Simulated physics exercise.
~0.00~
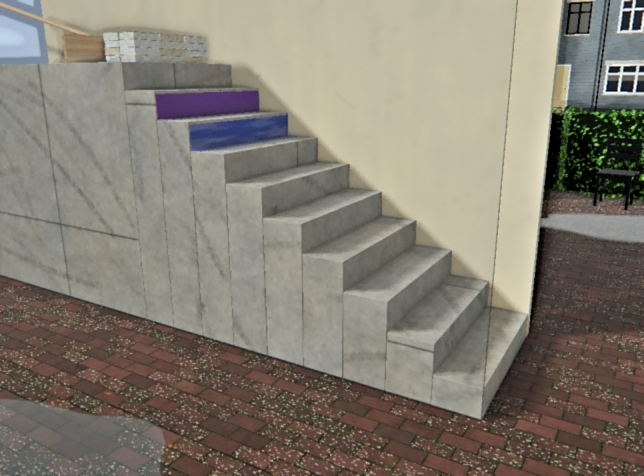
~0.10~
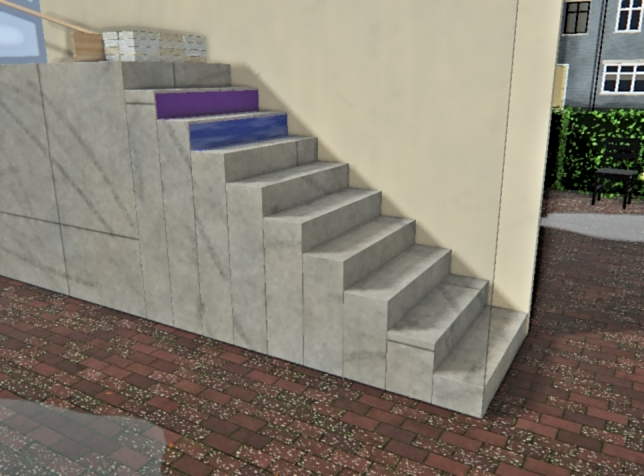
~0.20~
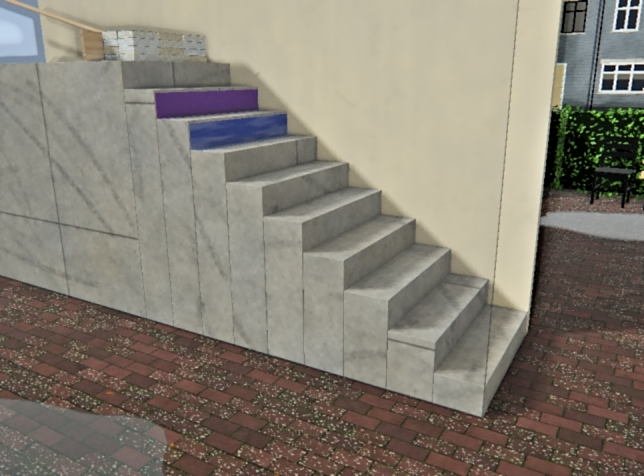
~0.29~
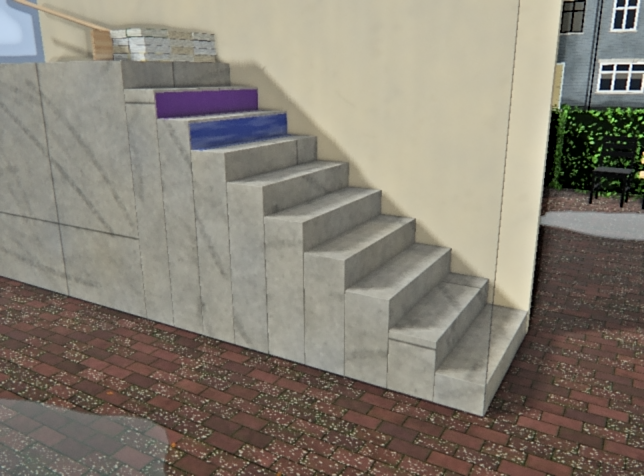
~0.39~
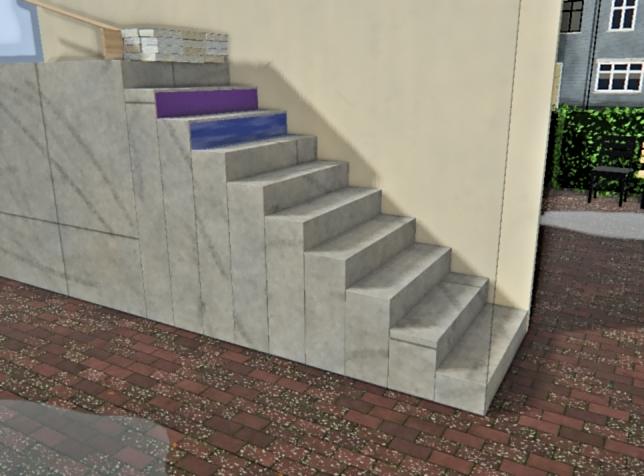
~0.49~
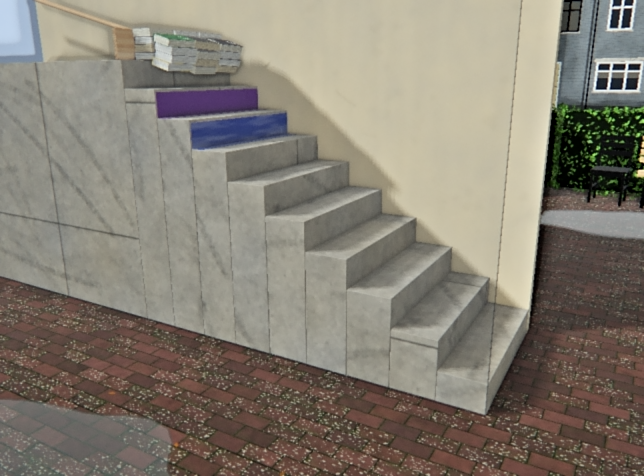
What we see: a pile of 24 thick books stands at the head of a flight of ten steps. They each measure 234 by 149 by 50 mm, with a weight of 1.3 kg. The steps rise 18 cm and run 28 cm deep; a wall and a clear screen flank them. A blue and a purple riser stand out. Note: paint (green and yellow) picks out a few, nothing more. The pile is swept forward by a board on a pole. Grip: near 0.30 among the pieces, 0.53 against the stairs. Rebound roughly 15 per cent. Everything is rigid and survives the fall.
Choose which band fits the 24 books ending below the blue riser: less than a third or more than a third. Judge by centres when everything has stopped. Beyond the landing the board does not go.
Upwards of a third.
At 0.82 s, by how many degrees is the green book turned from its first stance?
Some 100 degrees.
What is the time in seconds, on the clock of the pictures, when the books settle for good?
That happens at roughly 3.0 seconds.
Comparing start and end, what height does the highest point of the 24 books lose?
I'd put it at around 28 cm.
Around 0.58 s, none of the 24 books below the blue riser, 24 disturbed; green book tipped 28°, 18 cm lower; yellow book tipped 26°, 17 cm lower.
Around 0.82 s, 9 of the 24 books below the blue riser; green book on its side; yellow book tipped 49°, 29 cm lower.
Around 1.22 s, 16 of the 24 books below the blue riser; green book on its side; yellow book tipped 52°, 31 cm lower.
Around 1.98 s, 16 of the 24 books below the blue riser; yellow book tipped 40°, 32 cm lower; green book tipped 12°, 1.76 m lower.
Finally (3.3 s), 16 of the 24 books below the blue riser; green book upside down; yellow book tipped 40°, 32 cm lower. That is 67 per cent. Seen by the last camera, middles, green book near (558, 398), yellow book near (204, 106).
